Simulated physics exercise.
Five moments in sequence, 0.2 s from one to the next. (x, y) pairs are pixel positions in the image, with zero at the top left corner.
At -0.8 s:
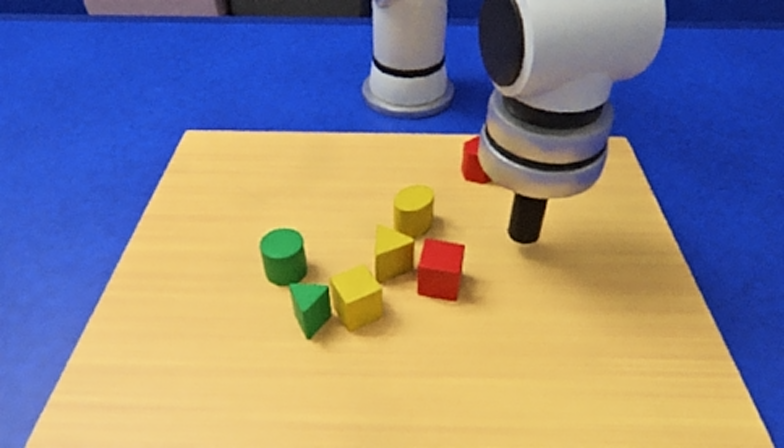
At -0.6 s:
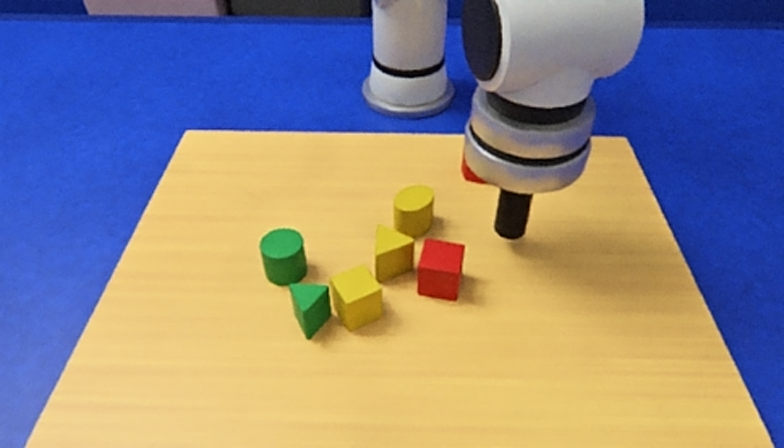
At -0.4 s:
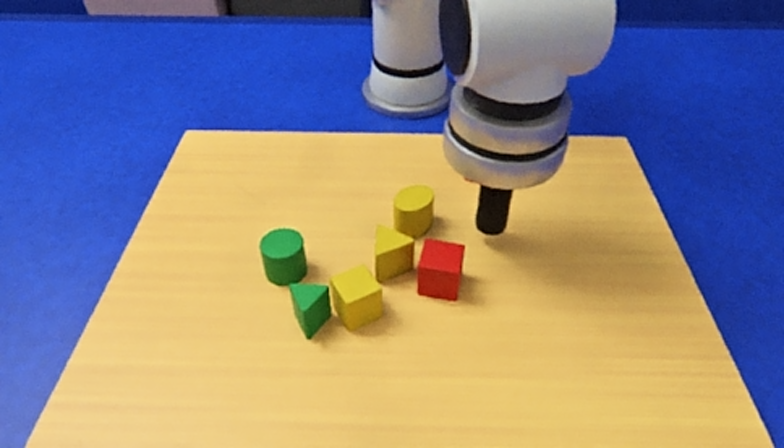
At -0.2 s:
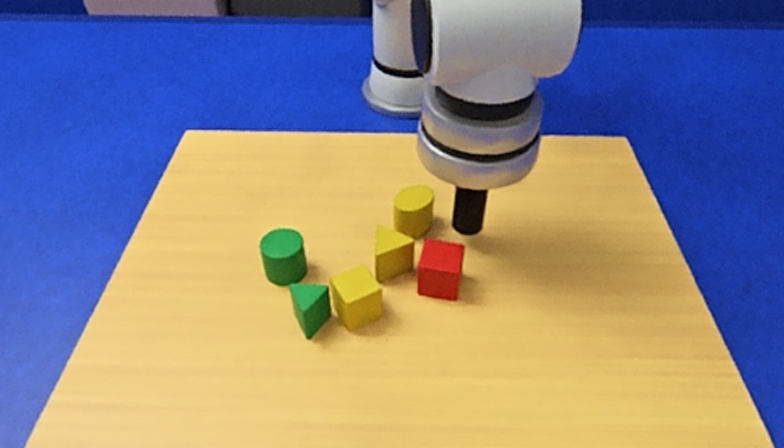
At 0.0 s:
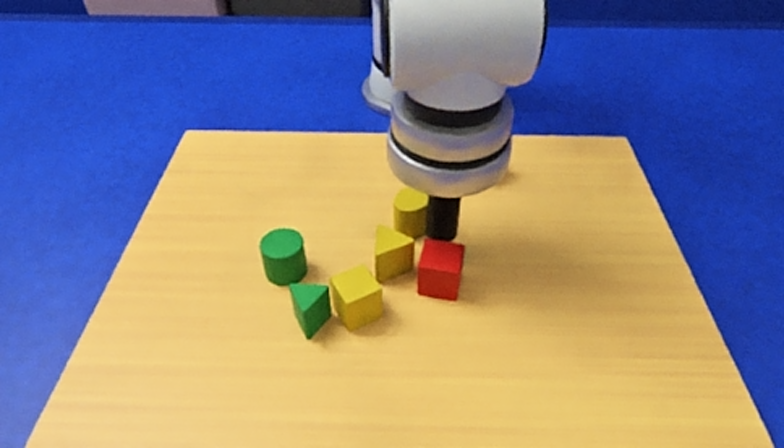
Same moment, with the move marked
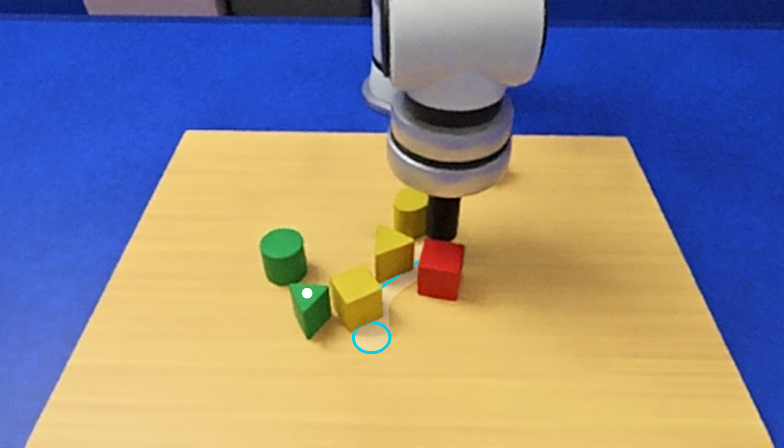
A white and grey robot arm with a black bar slides steadily leftward above a pale wooden board on a blue surface, seen from above at an angle by a still camera. Green, yellow and red blocks sit mid-board, with another red block at the upper right, which the arm covers as it passes. The bar moves from the right to just behind the central red square block, while the grouped blocks stay still.
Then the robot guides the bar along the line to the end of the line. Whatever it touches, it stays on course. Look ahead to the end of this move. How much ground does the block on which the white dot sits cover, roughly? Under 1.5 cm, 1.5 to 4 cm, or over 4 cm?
The distance will be 1.5 to 4 cm.
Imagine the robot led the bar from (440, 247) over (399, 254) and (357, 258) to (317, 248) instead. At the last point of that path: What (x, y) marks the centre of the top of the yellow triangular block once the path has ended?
So, by the moment the path ends, you'll find the top centre of the yellow triangular block at (355, 251).
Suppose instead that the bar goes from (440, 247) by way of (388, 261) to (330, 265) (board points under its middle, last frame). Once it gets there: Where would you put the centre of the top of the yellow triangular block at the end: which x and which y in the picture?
Close to (330, 258).
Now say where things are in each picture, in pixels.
The first picture shows lower end of the bar at (523, 234), tops of blocks, green triangular block at (307, 293), yellow square piece at (356, 283), yellow triangular block at (390, 239), yellow oval block at (414, 197), red square piece at (442, 255).
The second picture shows bar at (510, 229), blocks as before.
The third picture shows bar at (491, 225), blocks as before.
The fourth picture shows bar at (467, 225), blocks as before.
The fifth picture shows bar at (442, 232), green triangular block at (307, 293), yellow square piece at (356, 283), yellow triangular block at (390, 239), yellow oval block at (414, 197), red square piece at (442, 255).
The drawn path runs from (440, 247) through (407, 269) and (374, 296) to (372, 337); the dot is on the green triangular block.
The first path, step by step. One third of the way, bar at (407, 255); yellow triangular block at (376, 244), turned 40° clockwise; red square piece at (437, 262), turned 40° anticlockwise.
Two thirds of the way, bar at (374, 283); green triangular block at (298, 298), turned 15° clockwise; yellow square piece at (345, 289), turned 15° anticlockwise; yellow triangular block at (348, 248), turned 70° clockwise; red square piece at (436, 263), turned 45° anticlockwise.
At the end, bar at (371, 323); green triangular block at (286, 302), turned 40° clockwise; yellow square piece at (330, 314), turned 25° clockwise; yellow triangular block at (348, 248), turned 70° clockwise; yellow oval block not moved; red square piece at (436, 263), turned 45° anticlockwise.
